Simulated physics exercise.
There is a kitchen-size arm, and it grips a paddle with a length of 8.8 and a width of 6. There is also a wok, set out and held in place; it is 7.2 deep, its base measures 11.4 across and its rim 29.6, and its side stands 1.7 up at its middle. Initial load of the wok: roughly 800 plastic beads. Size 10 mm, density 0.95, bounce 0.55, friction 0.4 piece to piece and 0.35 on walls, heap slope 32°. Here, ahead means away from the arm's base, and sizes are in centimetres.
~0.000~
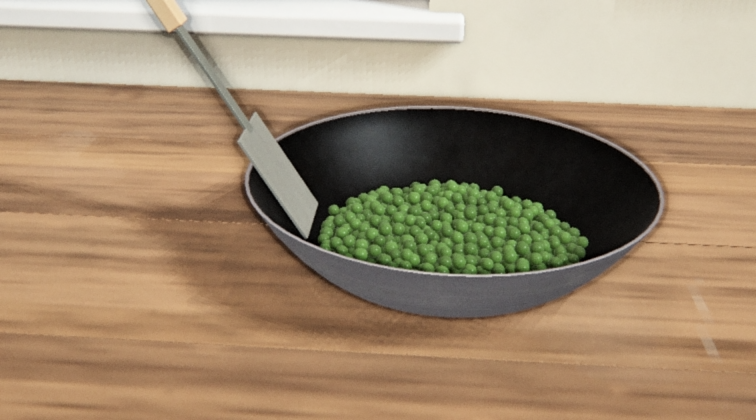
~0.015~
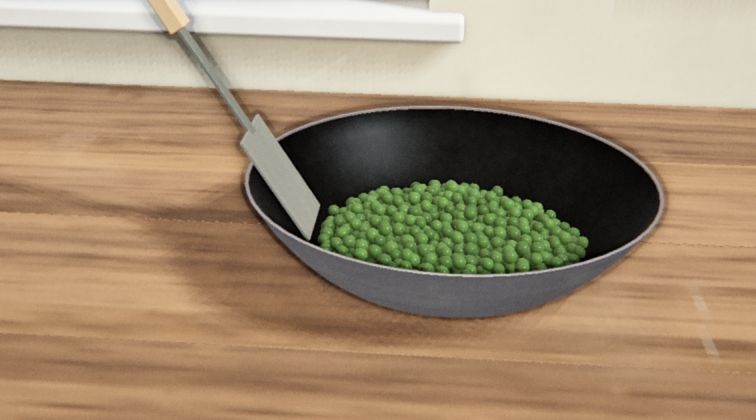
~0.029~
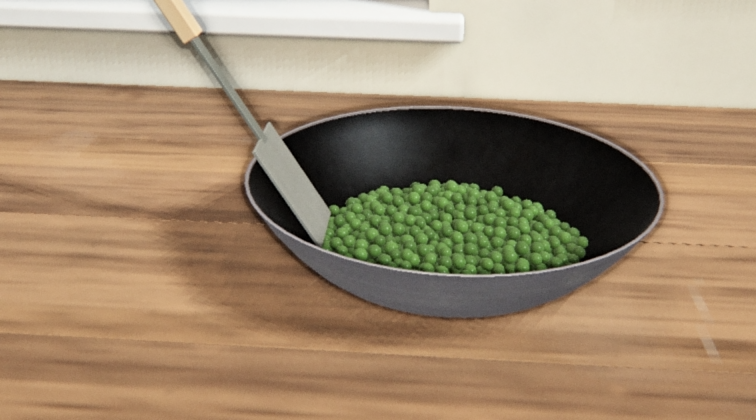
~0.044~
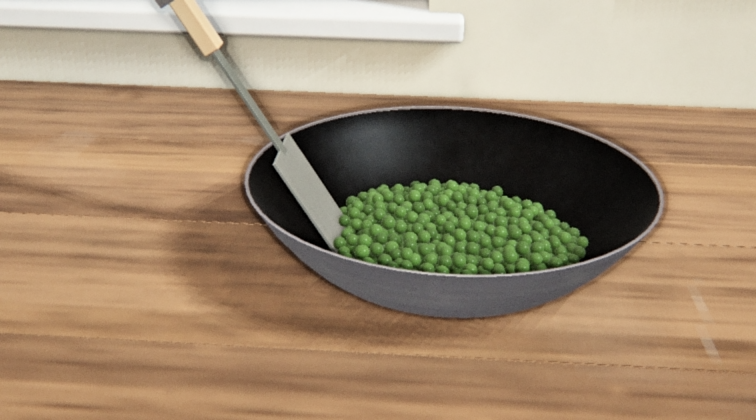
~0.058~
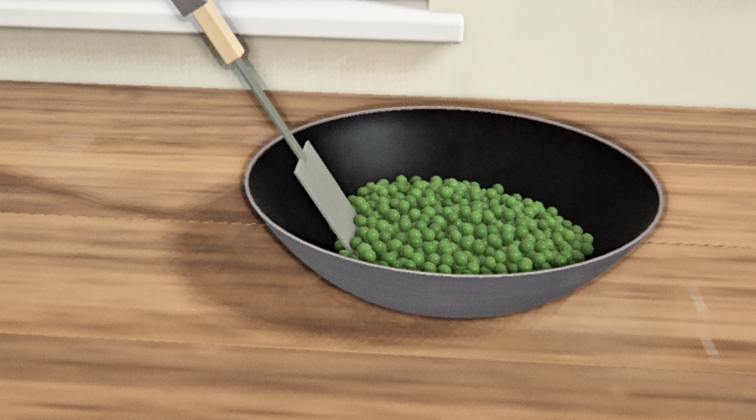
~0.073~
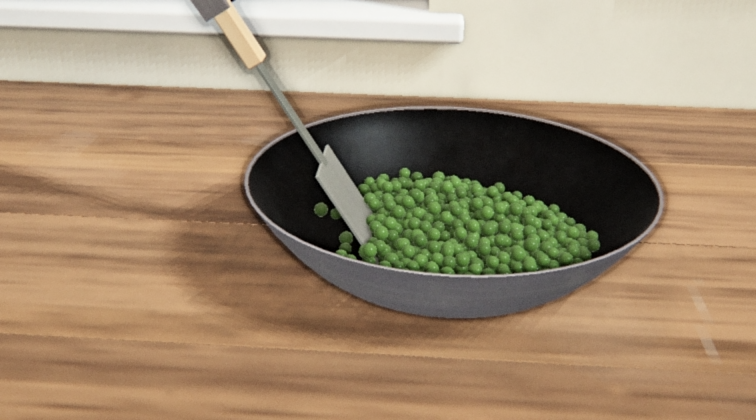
A robot arm's flat grey paddle, with a tan and dark grip, slants down from the upper left into a black wok with a grey outside, seen from slightly above on a brown wooden worktop. Small round green beads lie heaped inside, before a pale wall and white ledge. The paddle slides slowly rightward, nudging the heap, while a few beads slip behind it and the camera stays still.
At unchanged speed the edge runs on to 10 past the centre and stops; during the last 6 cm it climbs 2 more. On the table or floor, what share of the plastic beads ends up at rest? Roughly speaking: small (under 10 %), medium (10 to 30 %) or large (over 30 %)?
Roughly, medium, from 10 to 30 %.
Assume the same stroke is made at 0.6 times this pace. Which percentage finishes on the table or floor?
Roughly 5 per cent.
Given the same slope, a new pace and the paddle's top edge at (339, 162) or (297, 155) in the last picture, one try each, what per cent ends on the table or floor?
Respectively, some 25 and 10 per cent.
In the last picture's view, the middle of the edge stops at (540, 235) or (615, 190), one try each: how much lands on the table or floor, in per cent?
Try 1: Approx. 5 %; try 2: Approx. 25 %.
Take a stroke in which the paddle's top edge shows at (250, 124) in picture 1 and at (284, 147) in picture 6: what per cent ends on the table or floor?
It comes to something like 0 %, give or take.
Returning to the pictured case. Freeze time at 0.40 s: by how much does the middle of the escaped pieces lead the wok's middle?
I'd say some 22 centimetres.
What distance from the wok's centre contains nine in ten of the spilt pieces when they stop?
I reckon it's some 55 centimetres.
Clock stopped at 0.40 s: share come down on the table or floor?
Roughly 5 percent of it.
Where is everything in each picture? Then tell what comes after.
Paddle top edge at (247, 126), sloping 58°; upper third of the load around (446, 232), from x 325 to 580, top at y 185; 796 in the wok, in the first frame.
Paddle top edge at (249, 128), sloping 58°; upper third of the load around (446, 232), from x 325 to 580, top at y 185, in the second frame.
Paddle top edge at (261, 137), sloping 58°; upper third of the load around (446, 232), from x 325 to 580, top at y 185, in the third frame.
Paddle top edge at (281, 148), sloping 58°; upper third of the load around (445, 229), from x 330 to 580, top at y 185, in the fourth frame.
Paddle top edge at (301, 156), sloping 58°; upper third of the load around (446, 227), from x 330 to 585, top at y 180, in the fifth frame.
Paddle top edge at (322, 160), sloping 58°; upper third of the load around (449, 227), from x 320 to 595, top at y 175; 796 in the wok, in the sixth frame.
By 0.12 s, sloping 58°, highest piece 7 above the table; 796 in the wok.
By 0.17 s, sloping 58°, highest piece 8 above the table; 796 in the wok.
By 0.40 s, sloping 58°, highest piece 12 above the table; 644 in the wok, 26 on the table or floor, 126 on the blade or in flight.
By 1.45 s, sloping 58°, highest piece 6 above the table; 644 in the wok, 152 on the table or floor.
Final count, 644 in the wok, 152 on the table or floor. That is 19 % on the table or floor.
